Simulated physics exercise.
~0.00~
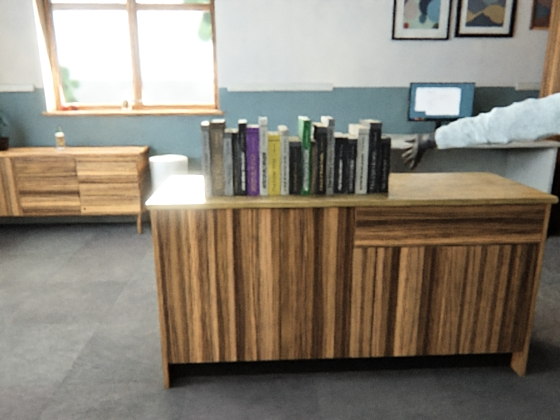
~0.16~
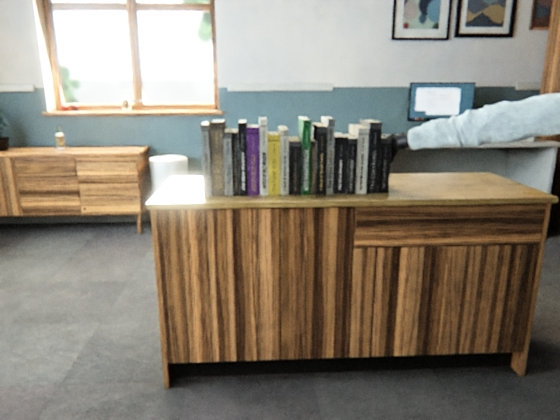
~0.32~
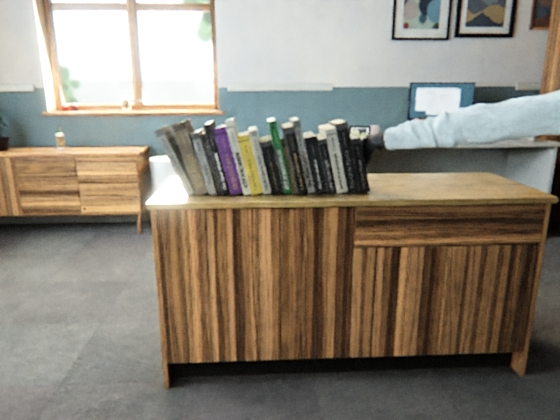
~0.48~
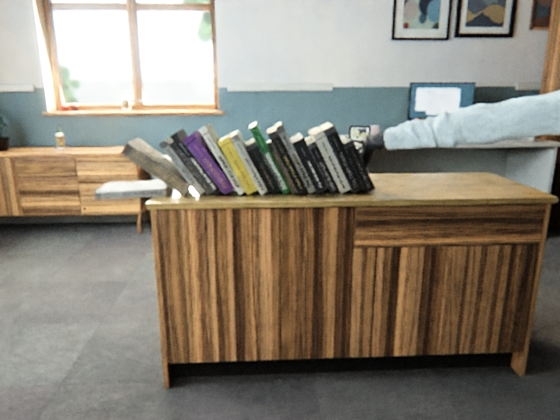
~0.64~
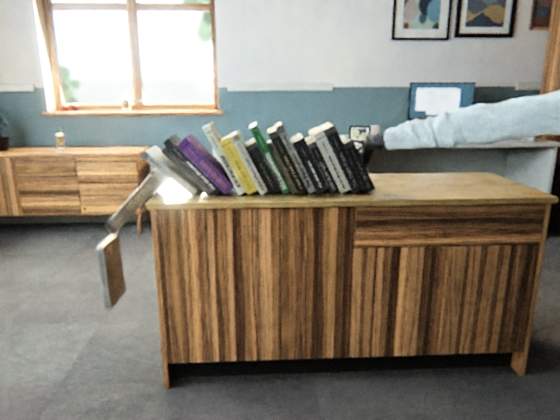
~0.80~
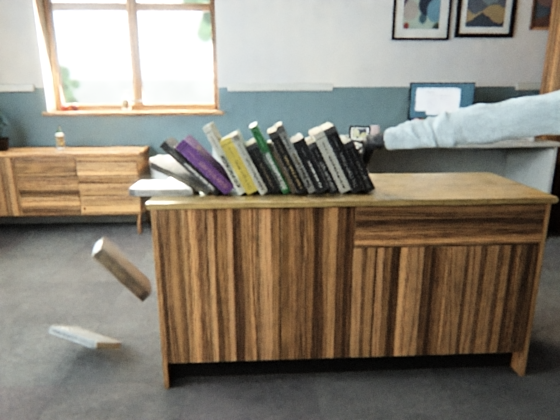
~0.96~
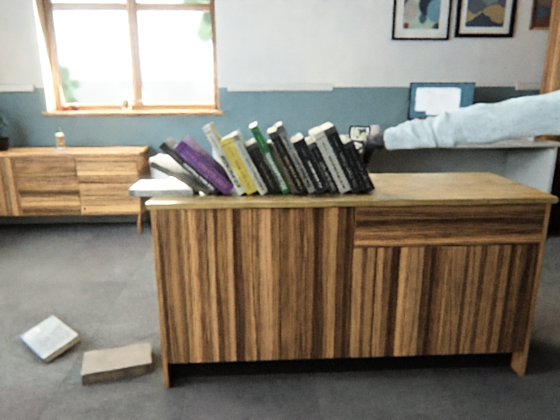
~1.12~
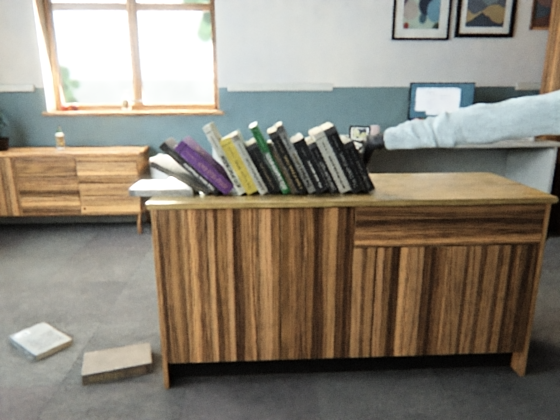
The clip opens on a row of books standing upright on a wooden cabinet, with a sleeved arm reaching in from the right. The hand meets the right end of the row and pushes left, and the books tilt over together. As the lean deepens, the books at the far left tip flat and slide out past the cabinet's edge. Two of them drop over the side, turning as they fall, and land on the grey floor. The hand stays against the row, while the purple, yellow and green books remain leaning on top and the two fallen books lie still below.
